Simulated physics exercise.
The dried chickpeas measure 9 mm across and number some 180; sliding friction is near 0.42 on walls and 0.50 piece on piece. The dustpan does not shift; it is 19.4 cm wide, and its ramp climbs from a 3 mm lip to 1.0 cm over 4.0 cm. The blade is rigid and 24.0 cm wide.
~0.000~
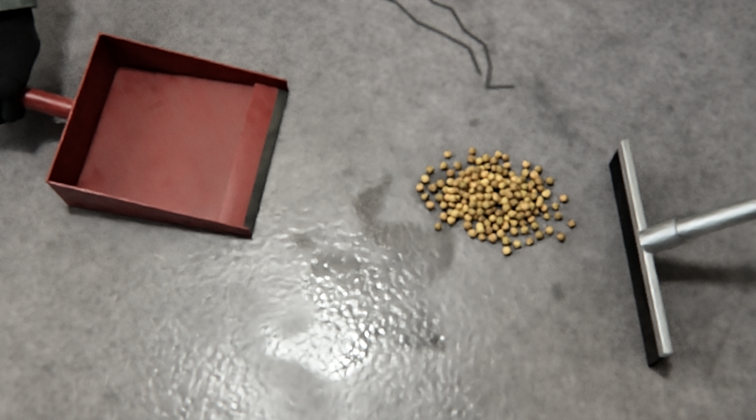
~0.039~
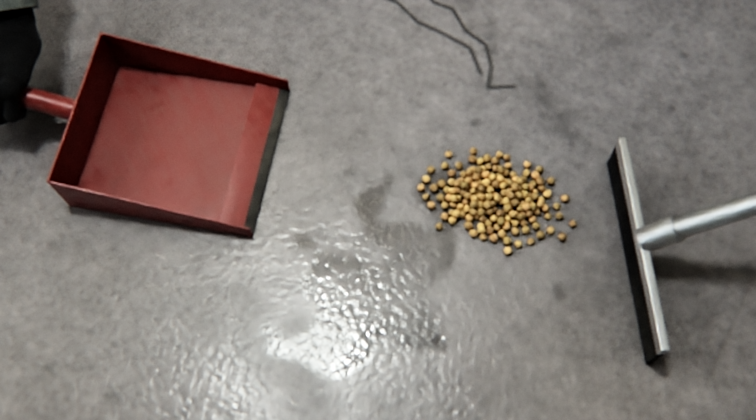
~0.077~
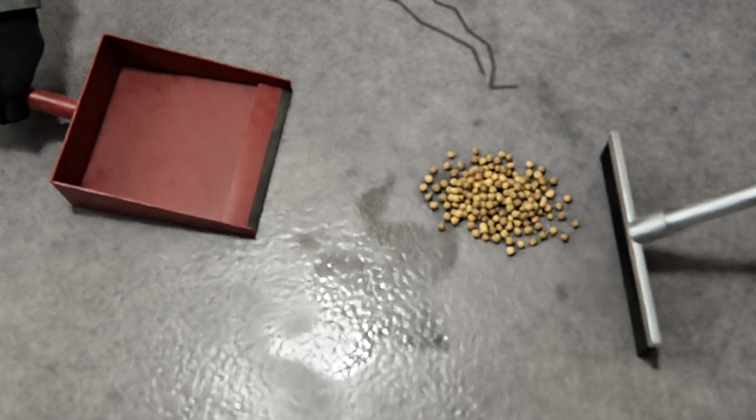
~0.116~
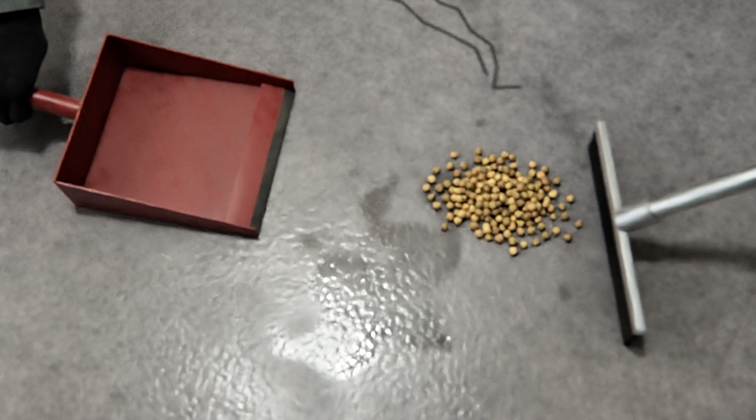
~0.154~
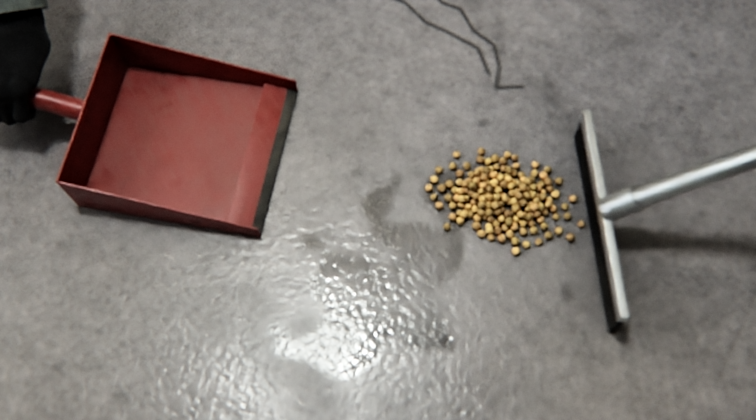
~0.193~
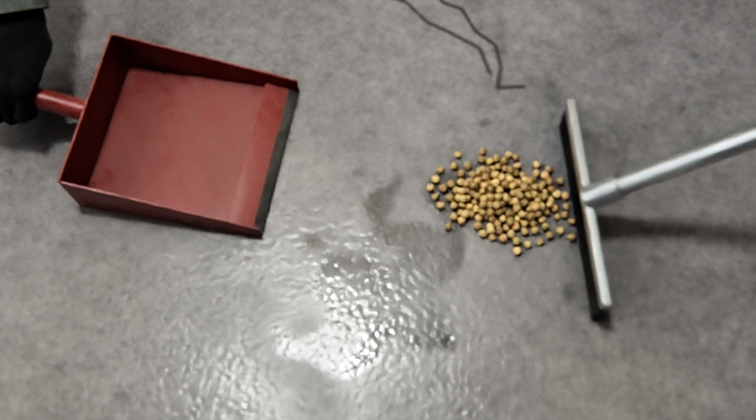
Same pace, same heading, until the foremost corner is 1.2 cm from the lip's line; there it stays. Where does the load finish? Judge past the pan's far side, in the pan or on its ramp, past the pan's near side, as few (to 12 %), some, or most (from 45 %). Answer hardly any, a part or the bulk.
Past the pan's far side: A part; in the pan or on its ramp: Hardly any; past the pan's near side: Hardly any.
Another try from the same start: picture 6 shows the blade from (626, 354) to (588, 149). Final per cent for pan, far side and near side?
Pan 20, far 0, near 25.
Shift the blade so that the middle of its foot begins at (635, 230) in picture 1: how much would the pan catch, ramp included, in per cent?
About 0 per cent.
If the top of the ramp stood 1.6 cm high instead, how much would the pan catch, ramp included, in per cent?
Then about 0 per cent.
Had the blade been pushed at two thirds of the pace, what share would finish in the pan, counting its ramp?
It would be near 0 per cent.
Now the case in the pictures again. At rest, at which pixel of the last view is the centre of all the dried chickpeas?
Around (326, 156).
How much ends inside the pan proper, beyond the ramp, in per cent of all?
Roughly 0 per cent.
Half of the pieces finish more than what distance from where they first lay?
Roughly 20 cm.
After 0.48 s, middle of the blade 20 cm from the lip; 0 % over the lip, far side 5 %, near side 0 %.
After 0.67 s, middle of the blade 10 cm from the lip; 0 % over the lip, far side 10 %, near side 5 %.
After 0.98 s, middle of the blade 4 cm from the lip; 0 % over the lip, far side 20 %, near side 5 %.
At rest (1.4 s), far side 20 %, pan 0 %, near side 5 %, in front of the lip or behind the blade 80 %.
